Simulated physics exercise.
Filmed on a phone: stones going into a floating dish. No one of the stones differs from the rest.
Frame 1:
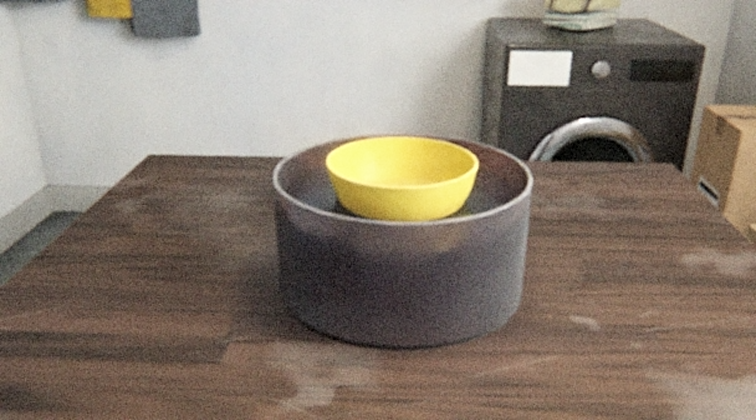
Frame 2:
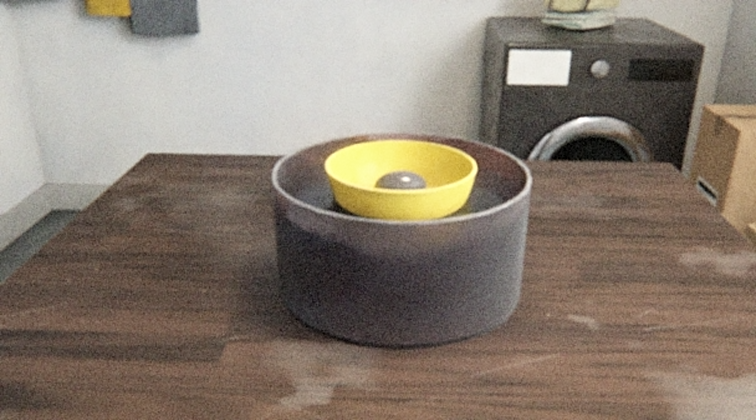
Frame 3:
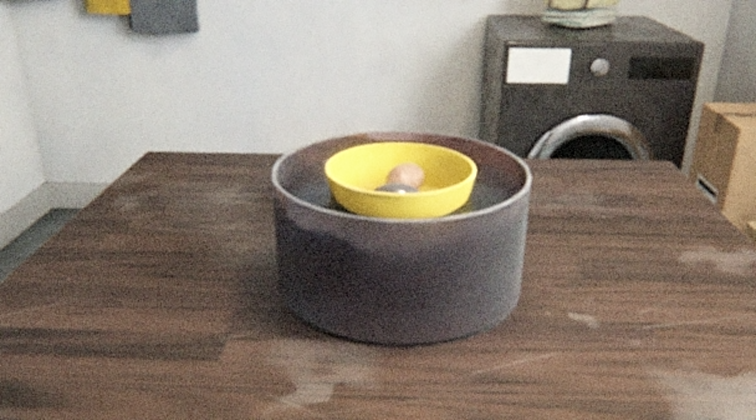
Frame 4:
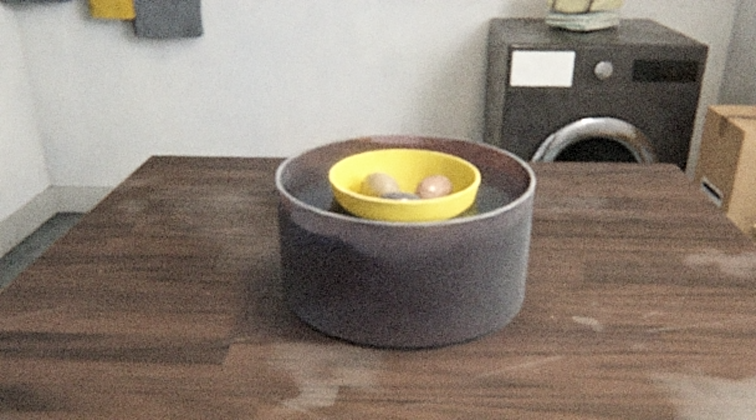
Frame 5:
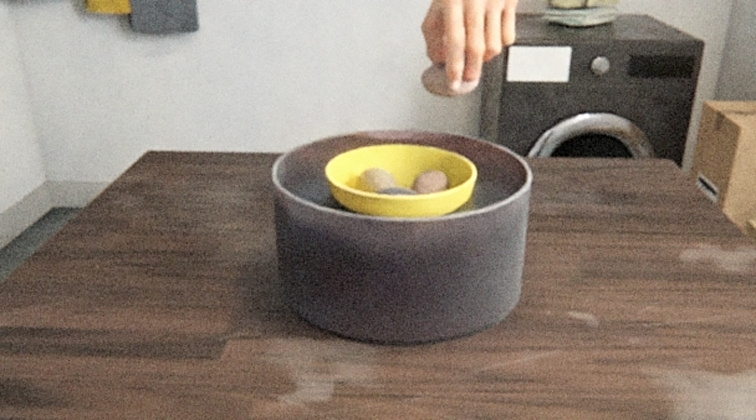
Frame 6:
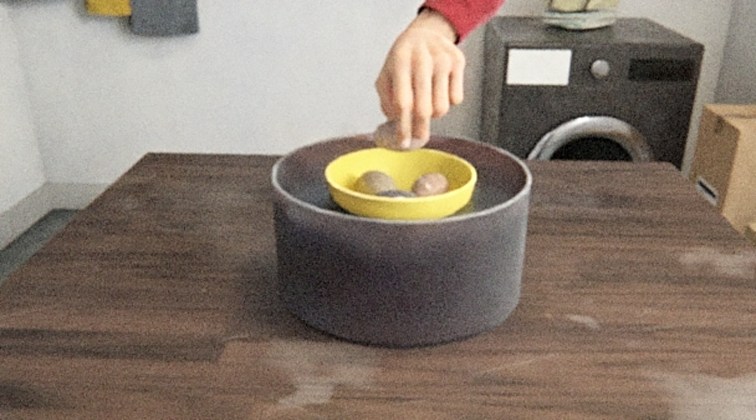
The clip opens on an empty yellow dish floating in a dark round tub on a wooden table. One rounded stone, then a second and a third appear inside, and the dish sits slightly lower. A hand then brings another stone in above the tub and lowers it to just over the dish.
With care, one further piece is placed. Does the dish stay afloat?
It survives.
Shortly, the stone is in and the dish dips.
Then, it steadies; about a third of its side above the surface.
At the finish, the dish floats; about a third of its side above the surface.
